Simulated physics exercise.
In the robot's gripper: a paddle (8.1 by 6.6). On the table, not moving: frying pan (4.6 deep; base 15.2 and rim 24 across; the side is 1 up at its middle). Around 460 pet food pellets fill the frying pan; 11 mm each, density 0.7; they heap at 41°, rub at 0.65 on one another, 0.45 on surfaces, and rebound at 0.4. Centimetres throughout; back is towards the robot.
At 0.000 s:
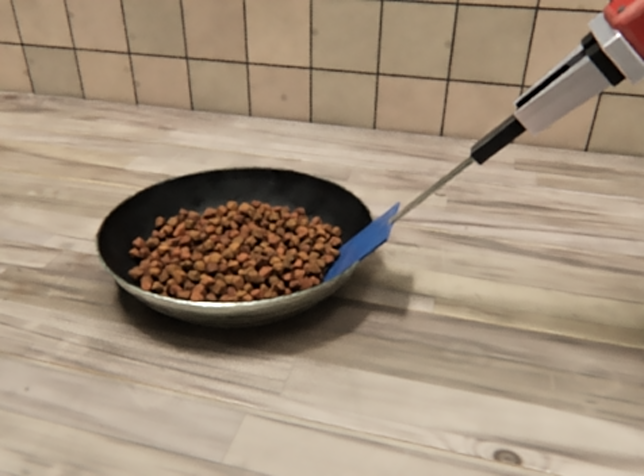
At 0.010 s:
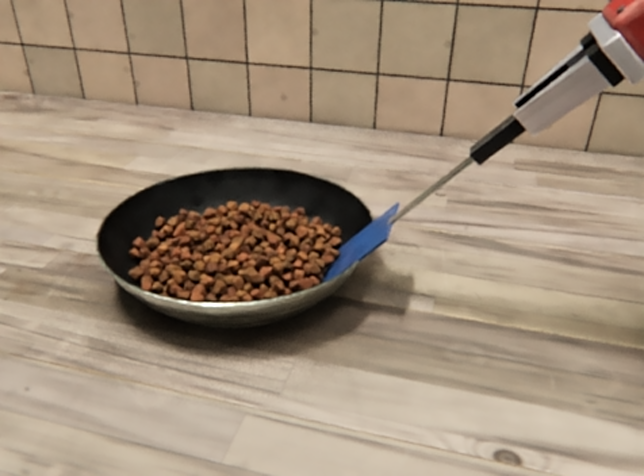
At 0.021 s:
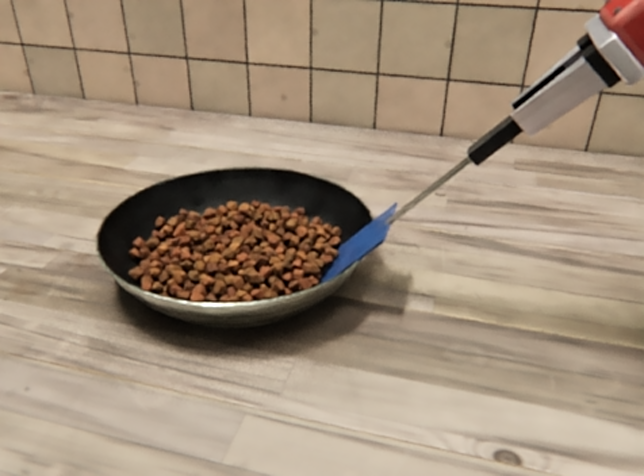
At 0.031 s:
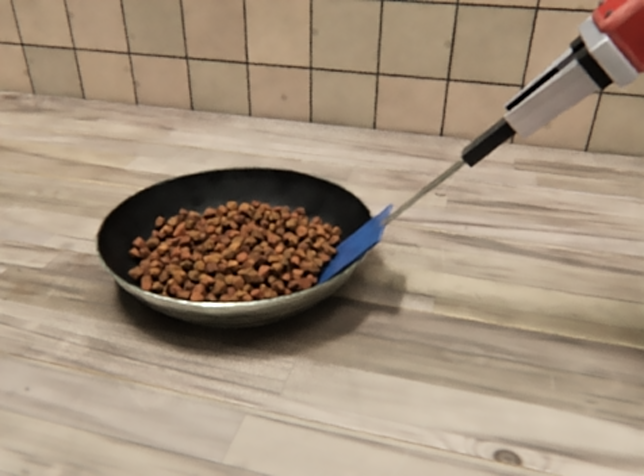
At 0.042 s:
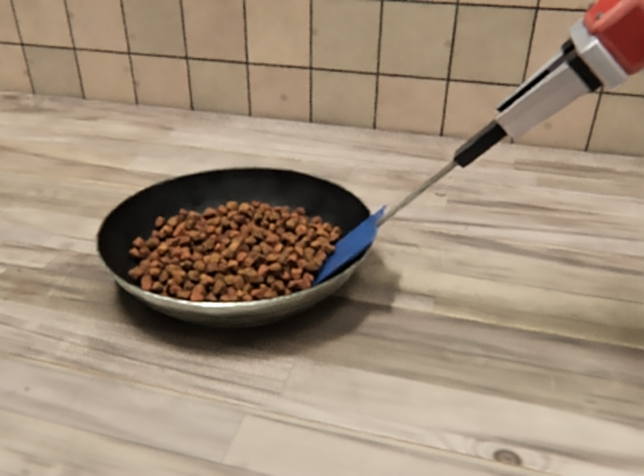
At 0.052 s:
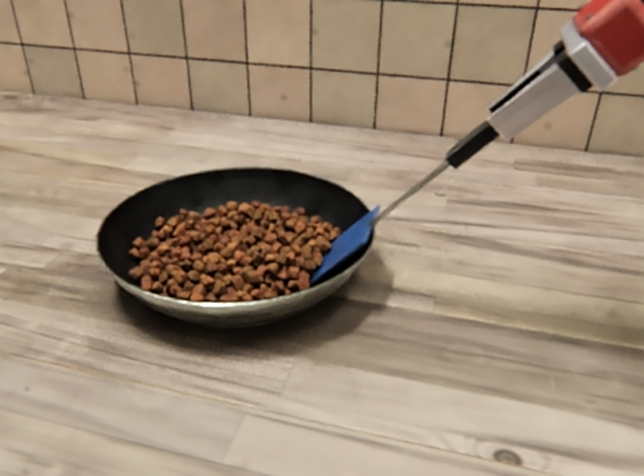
Blue spatula held by a robot gripper sliding slightly left against brown pellets in a black frying pan on a wood-look counter.
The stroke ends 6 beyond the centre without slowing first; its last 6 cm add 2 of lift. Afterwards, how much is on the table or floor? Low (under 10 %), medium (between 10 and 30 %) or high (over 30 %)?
Share on the table or floor: Low (under 10 %).
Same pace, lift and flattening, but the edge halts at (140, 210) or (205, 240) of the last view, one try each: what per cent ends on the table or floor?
Some 30 and 0 per cent.
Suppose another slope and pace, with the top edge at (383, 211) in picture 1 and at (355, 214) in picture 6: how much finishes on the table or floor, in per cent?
About 5 per cent.
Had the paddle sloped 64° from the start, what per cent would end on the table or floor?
It would be near 5 per cent.
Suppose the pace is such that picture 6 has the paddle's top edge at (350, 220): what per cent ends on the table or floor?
Some 10 per cent.
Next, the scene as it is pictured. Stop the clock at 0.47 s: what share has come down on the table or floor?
Roughly 0 per cent.
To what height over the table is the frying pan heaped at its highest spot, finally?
Some 6.0 cm.
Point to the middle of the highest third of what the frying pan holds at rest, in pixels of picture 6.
Near (162, 222).
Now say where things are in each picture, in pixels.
Paddle top edge at (394, 220), sloping 48°; upper third of the load around (245, 250), from x 135 to 335, top at y 205; 456 in the frying pan, in the first frame.
Paddle top edge at (393, 220), sloping 48°; upper third of the load around (245, 250), from x 135 to 335, top at y 205, in the second frame.
Paddle top edge at (391, 221), sloping 48°; upper third of the load around (245, 251), from x 135 to 335, top at y 205, in the third frame.
Paddle top edge at (386, 222), sloping 48°; upper third of the load around (247, 251), from x 135 to 335, top at y 205, in the fourth frame.
Paddle top edge at (379, 223), sloping 48°; upper third of the load around (246, 250), from x 135 to 335, top at y 205, in the fifth frame.
Paddle top edge at (373, 223), sloping 48°; upper third of the load around (248, 250), from x 135 to 335, top at y 205; 456 in the frying pan, in the sixth frame.
After 0.14 s, sloping 48°, highest piece 4 above the table; 456 in the frying pan.
After 0.22 s, sloping 48°, highest piece 6 above the table; 456 in the frying pan.
After 0.47 s, sloping 48°, highest piece 6 above the table; 446 in the frying pan, 9 on the table or floor, 1 on the blade or in flight.
After 1.52 s, sloping 48°, highest piece 6 above the table; 446 in the frying pan, 10 on the table or floor.
At rest, 446 in the frying pan, 10 on the table or floor. That is 2 % on the table or floor.
